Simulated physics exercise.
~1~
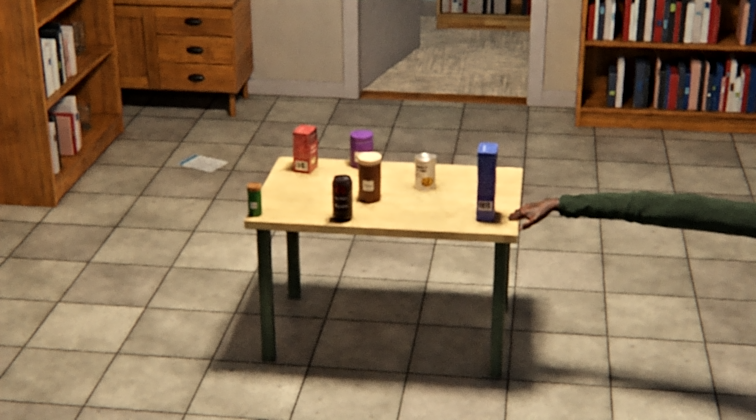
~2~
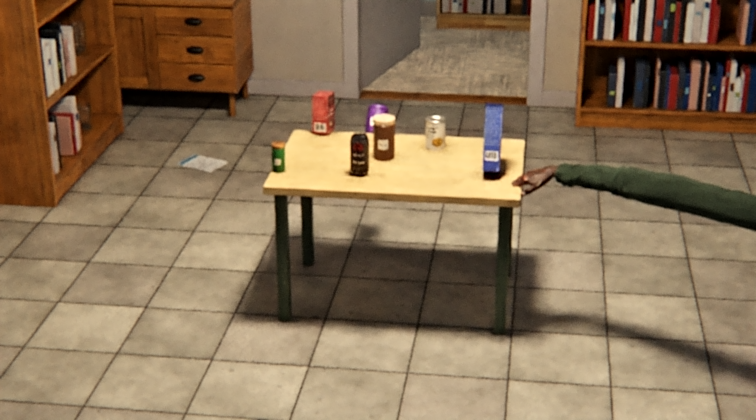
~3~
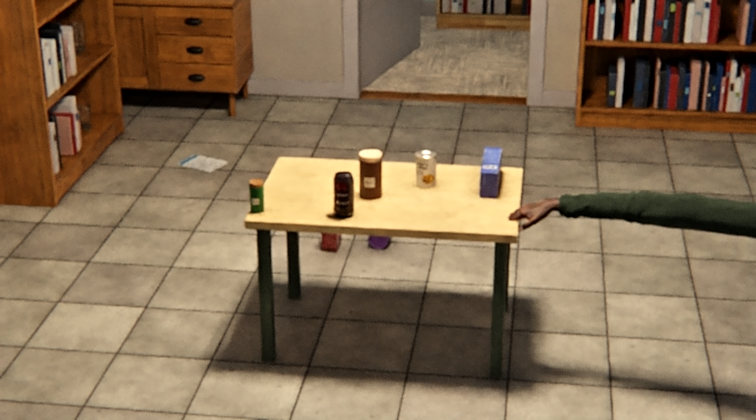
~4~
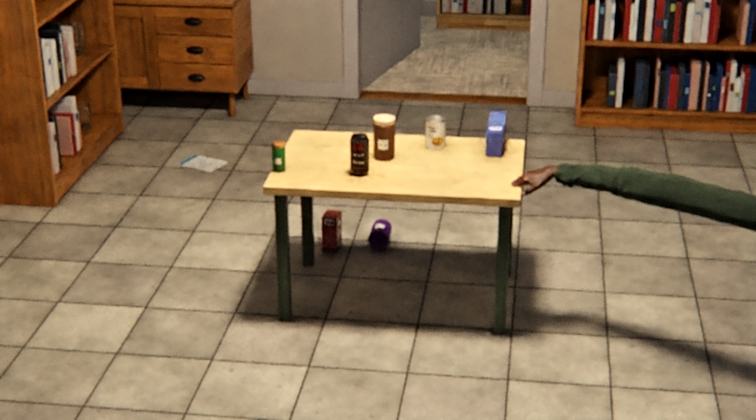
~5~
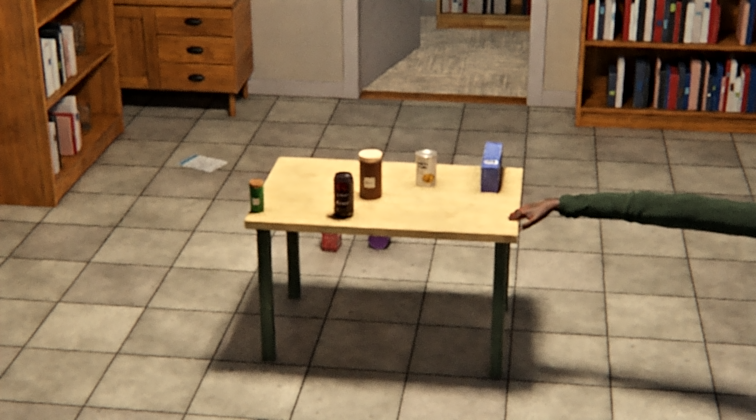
A table carrying seven closed containers jolts away from the viewer, with a hand at the end of a green sleeve at its right edge. As it moves, the purple jar and the blue carton lean, and the table then comes back. By then the red carton and purple jar have dropped off to the floor beneath, and the blue carton lies on its side on top. The table goes away and back once more, the hand still at its edge. At the end the black can, brown jar, white tin and green shaker still stand on the tabletop.
